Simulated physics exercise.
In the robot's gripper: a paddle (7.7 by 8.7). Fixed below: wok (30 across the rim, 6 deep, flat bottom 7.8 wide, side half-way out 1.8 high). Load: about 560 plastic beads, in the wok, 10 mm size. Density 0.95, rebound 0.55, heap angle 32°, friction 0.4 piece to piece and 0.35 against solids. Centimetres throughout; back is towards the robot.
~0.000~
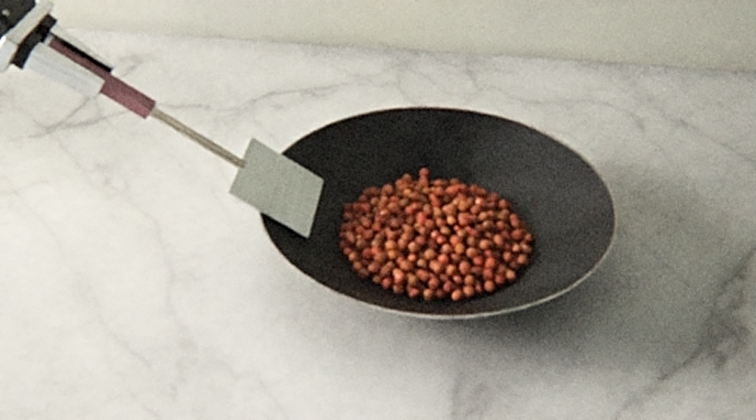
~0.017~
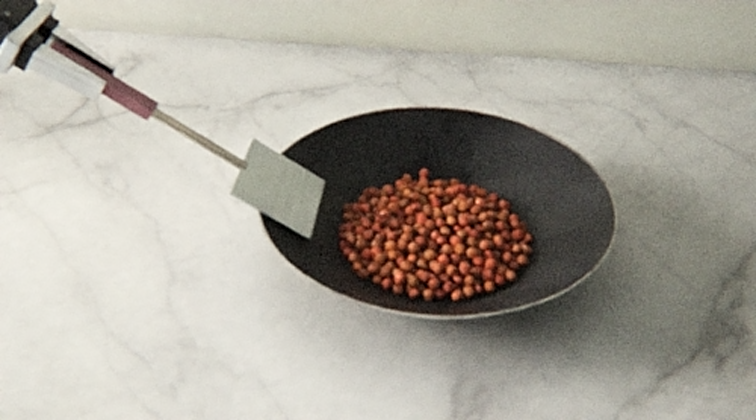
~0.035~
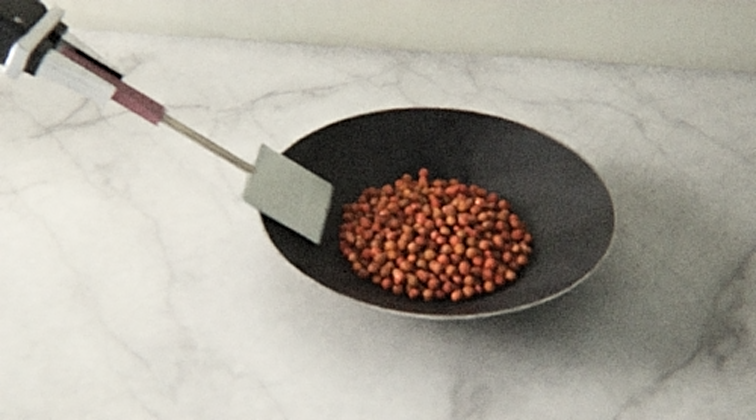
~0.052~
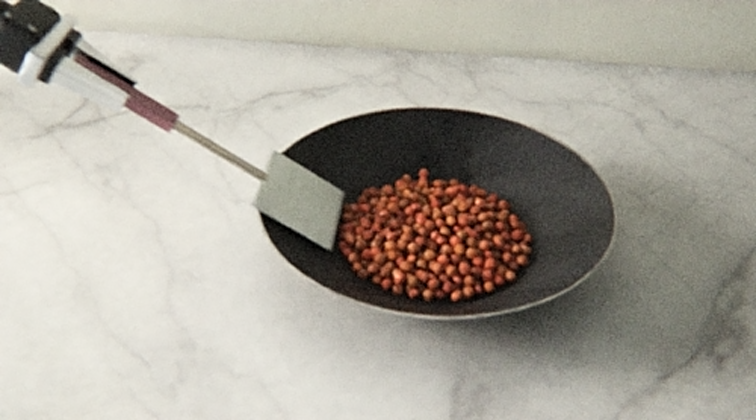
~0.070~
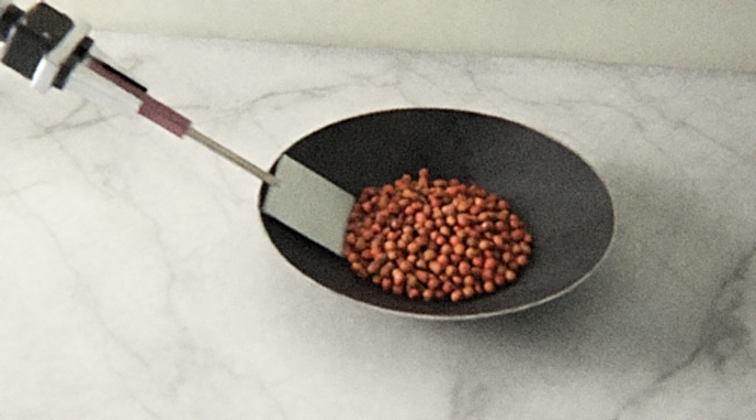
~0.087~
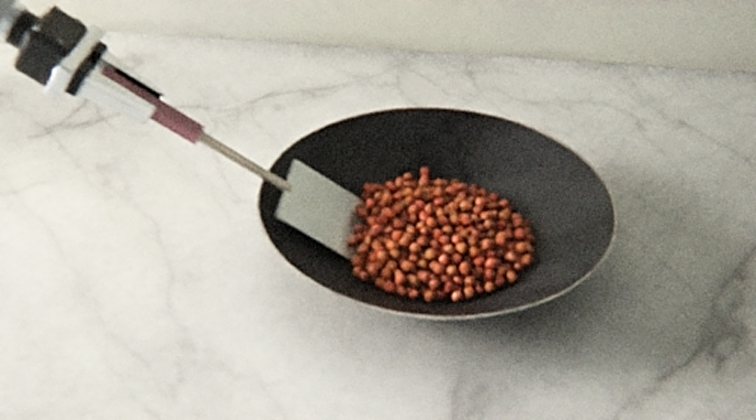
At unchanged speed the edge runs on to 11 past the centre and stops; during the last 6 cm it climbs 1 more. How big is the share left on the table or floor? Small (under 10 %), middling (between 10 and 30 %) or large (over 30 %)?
On the table or floor the share is middling, between 10 and 30 %.
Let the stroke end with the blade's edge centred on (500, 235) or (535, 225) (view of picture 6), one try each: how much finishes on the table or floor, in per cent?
About 0 and 5 per cent.
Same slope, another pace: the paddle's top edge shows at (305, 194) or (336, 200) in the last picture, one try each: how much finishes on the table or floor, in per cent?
Some 40 and 55 per cent.
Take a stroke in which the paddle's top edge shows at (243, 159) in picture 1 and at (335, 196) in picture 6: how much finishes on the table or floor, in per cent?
About 50 per cent.
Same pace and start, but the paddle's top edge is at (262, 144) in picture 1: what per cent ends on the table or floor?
About 30 per cent.
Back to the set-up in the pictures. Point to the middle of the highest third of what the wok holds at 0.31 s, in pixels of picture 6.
Around (551, 212).
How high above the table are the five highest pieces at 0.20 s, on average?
Roughly 4 cm.
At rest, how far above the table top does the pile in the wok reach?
About 7.5 cm.
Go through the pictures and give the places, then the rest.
In the first frame, paddle top edge at (240, 163), sloping 33°; upper third of the load around (436, 228), from x 345 to 530, top at y 175; 563 in the wok.
In the second frame, paddle top edge at (241, 165), sloping 33°; upper third of the load around (436, 228), from x 345 to 530, top at y 175.
In the third frame, paddle top edge at (250, 170), sloping 33°; upper third of the load around (436, 228), from x 345 to 530, top at y 175.
In the fourth frame, paddle top edge at (262, 176), sloping 33°; upper third of the load around (436, 228), from x 345 to 530, top at y 175.
In the fifth frame, paddle top edge at (274, 182), sloping 33°; upper third of the load around (435, 228), from x 345 to 530, top at y 175.
In the sixth frame, paddle top edge at (286, 187), sloping 33°; upper third of the load around (437, 230), from x 355 to 530, top at y 170; 563 in the wok.
After 0.20 s, sloping 33°, highest piece 5 above the table; 563 in the wok.
After 0.31 s, sloping 33°, highest piece 7 above the table; 563 in the wok.
After 0.56 s, sloping 33°, highest piece 8 above the table; 464 in the wok, 86 on the table or floor, 13 on the blade or in flight.
After 1.61 s, sloping 33°, highest piece 7 above the table; 461 in the wok, 102 on the table or floor.
At rest, 461 in the wok, 102 on the table or floor. That is 18 % on the table or floor.
